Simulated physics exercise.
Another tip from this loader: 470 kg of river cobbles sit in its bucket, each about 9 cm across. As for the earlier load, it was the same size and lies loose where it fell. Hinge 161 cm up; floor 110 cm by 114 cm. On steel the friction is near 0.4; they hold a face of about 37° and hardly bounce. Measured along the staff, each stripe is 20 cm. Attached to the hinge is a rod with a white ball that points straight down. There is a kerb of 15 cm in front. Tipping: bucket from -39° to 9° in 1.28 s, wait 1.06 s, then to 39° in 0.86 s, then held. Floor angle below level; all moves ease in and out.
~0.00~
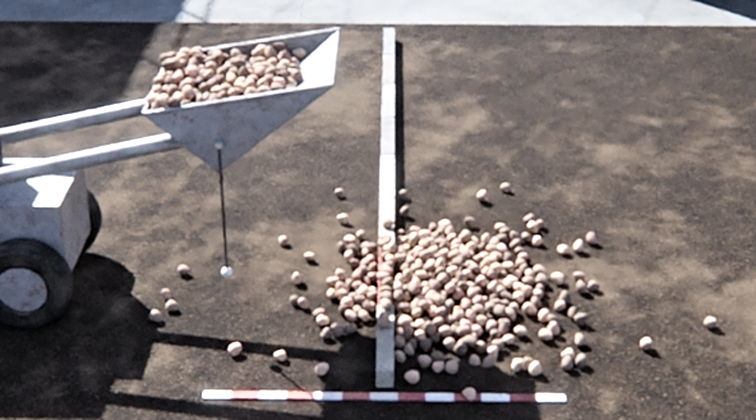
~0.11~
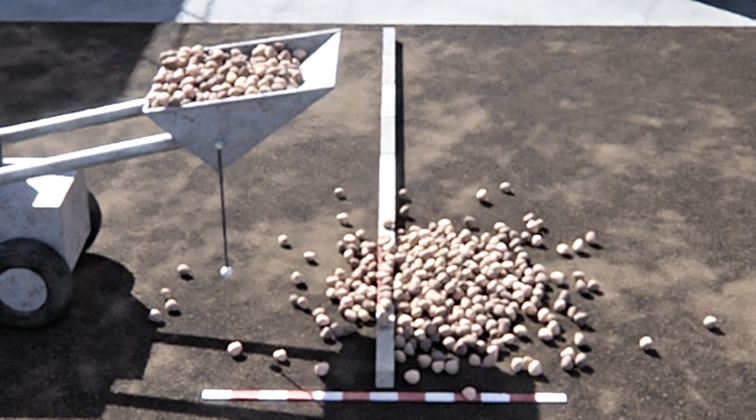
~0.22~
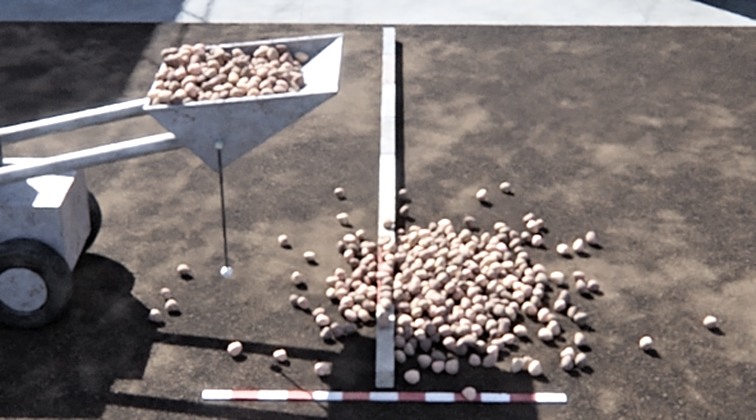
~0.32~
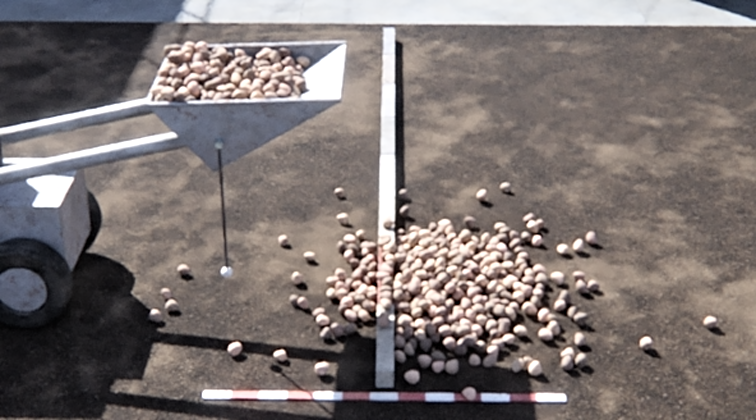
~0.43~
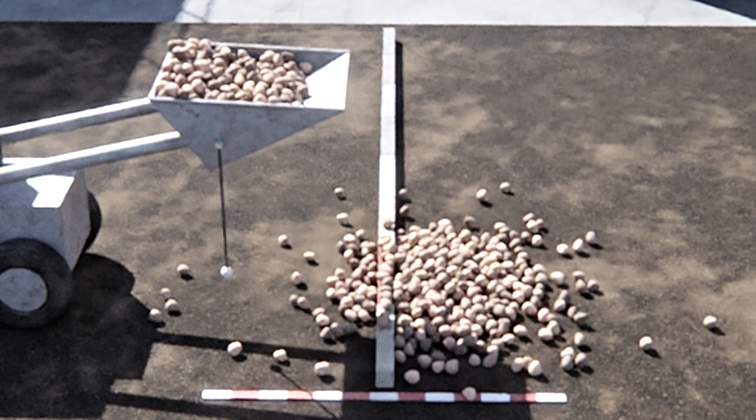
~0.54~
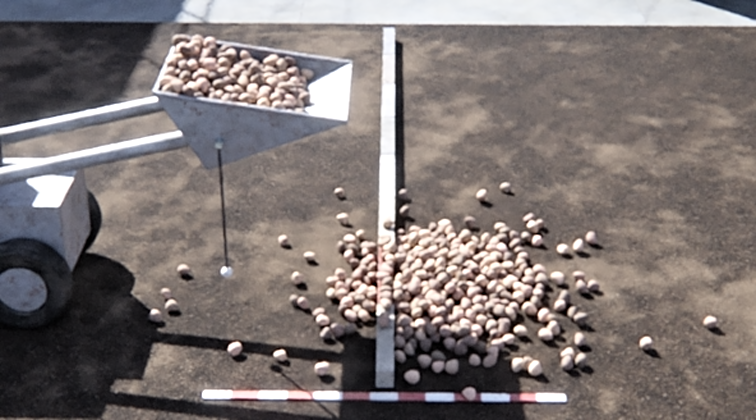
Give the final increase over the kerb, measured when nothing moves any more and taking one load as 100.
Close to 28 parts in a hundred.
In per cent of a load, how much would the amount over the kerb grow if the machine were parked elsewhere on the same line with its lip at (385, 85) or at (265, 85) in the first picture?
Some 80 percent, and then 0 percent.
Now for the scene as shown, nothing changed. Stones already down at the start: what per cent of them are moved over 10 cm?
Roughly 10 per cent of them.
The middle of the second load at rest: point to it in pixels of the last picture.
Middle: Approx. (363, 277) px.
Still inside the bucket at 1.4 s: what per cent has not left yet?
I'd say about 100 per cent.
After 1.0 s the floor is at 2°; in per cent of one load, 100 in the bucket, 18 on this side of the kerb, 83 over the kerb; the foremost stones are at (632, 295).
After 1.4 s the floor is at 9°; in per cent of one load, 100 in the bucket, 18 on this side of the kerb, 83 over the kerb; the foremost stones are at (632, 295).
After 3.7 s the floor is at 39°; in per cent of one load, 6 in the bucket, 98 on this side of the kerb, 97 over the kerb; the foremost stones are at (632, 295).
After 6.4 s the floor is at 39°; in per cent of one load, 0 in the bucket, 90 on this side of the kerb, 111 over the kerb; the foremost stones are at (632, 295). Net gain over the kerb, 28.
